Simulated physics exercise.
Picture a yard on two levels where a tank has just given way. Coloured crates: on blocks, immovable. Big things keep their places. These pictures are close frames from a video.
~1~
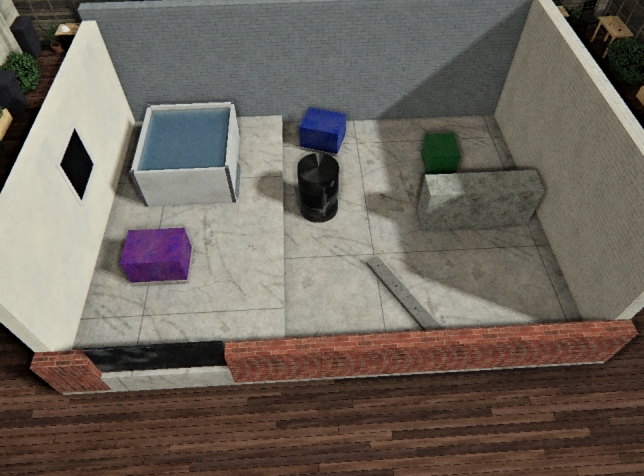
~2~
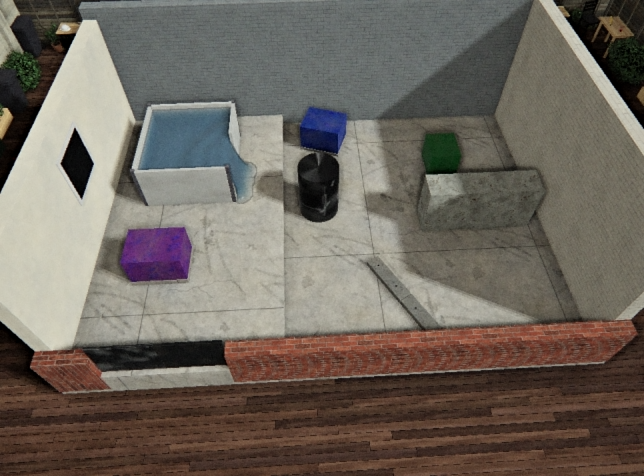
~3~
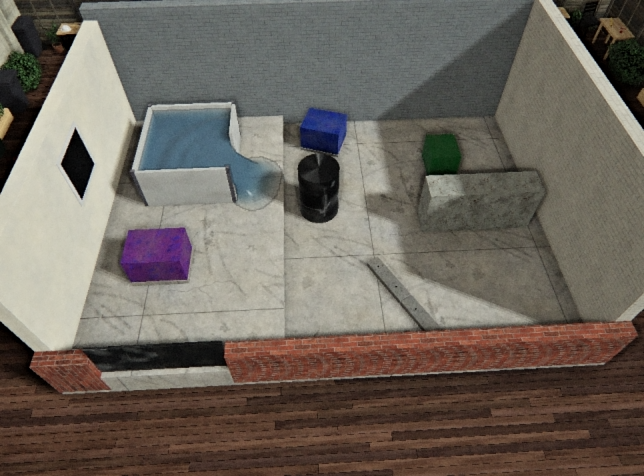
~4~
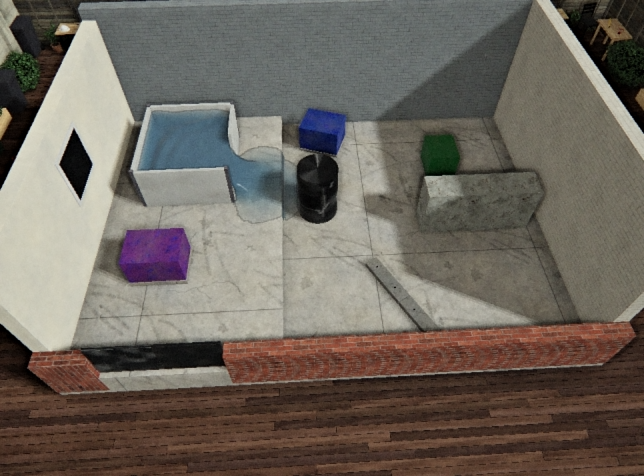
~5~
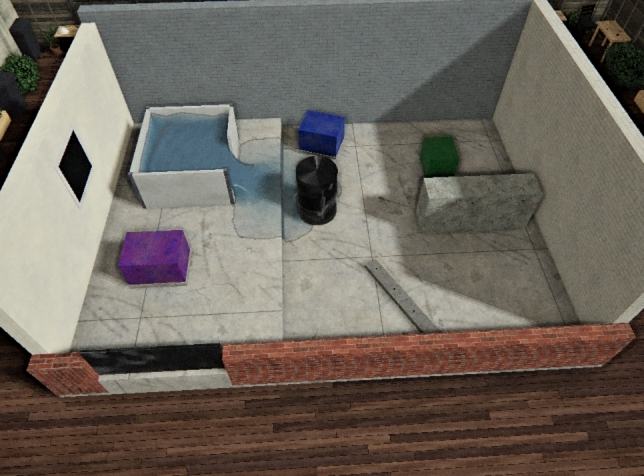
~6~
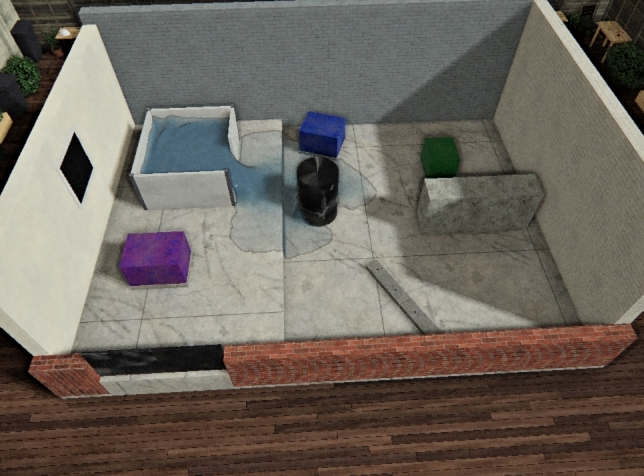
Water poured from a gap in the right side of a white-walled tank, spread across the pale tiled floor toward the right, and flowed around a black barrel while the coloured crates stayed put.
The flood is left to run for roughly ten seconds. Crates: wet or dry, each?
Green crate wet, blue crate wet, purple crate dry.
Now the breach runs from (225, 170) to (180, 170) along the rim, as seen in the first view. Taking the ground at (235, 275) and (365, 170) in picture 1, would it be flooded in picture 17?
Taking them in turn: Underwater, then left clear.
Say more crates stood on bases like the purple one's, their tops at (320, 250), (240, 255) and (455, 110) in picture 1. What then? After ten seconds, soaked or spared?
Order as asked: Flooded / unflooded / flooded.
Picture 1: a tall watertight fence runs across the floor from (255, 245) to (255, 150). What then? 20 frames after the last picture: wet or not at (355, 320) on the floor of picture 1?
My call: Soaked.
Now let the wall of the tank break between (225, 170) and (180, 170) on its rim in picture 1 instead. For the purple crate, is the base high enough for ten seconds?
Looking at it, the purple crate gets overtopped.
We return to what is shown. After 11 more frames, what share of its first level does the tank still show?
48 per cent or thereabouts.
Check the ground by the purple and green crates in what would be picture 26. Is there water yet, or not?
Purple crate: Dry, green crate: Wet.
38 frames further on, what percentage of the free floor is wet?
Roughly 65 %.
A moment on, water covers 25 % of the floor; the green crate water round its plinth, the blue crate water round its plinth, the purple crate not reached.
Next, water covers 45 % of the floor; the green crate water round its plinth, the blue crate water round its plinth, the purple crate not reached.
Then, water covers 55 % of the floor; the green crate water round its plinth, the blue crate water round its plinth, the purple crate not reached.
Later, water covers 65 % of the floor; the green crate water round its plinth, the blue crate water round its plinth, the purple crate not reached.
In the end, water covers 65 % of the floor; the green crate was topped, the blue crate was topped, the purple crate stayed above the water.
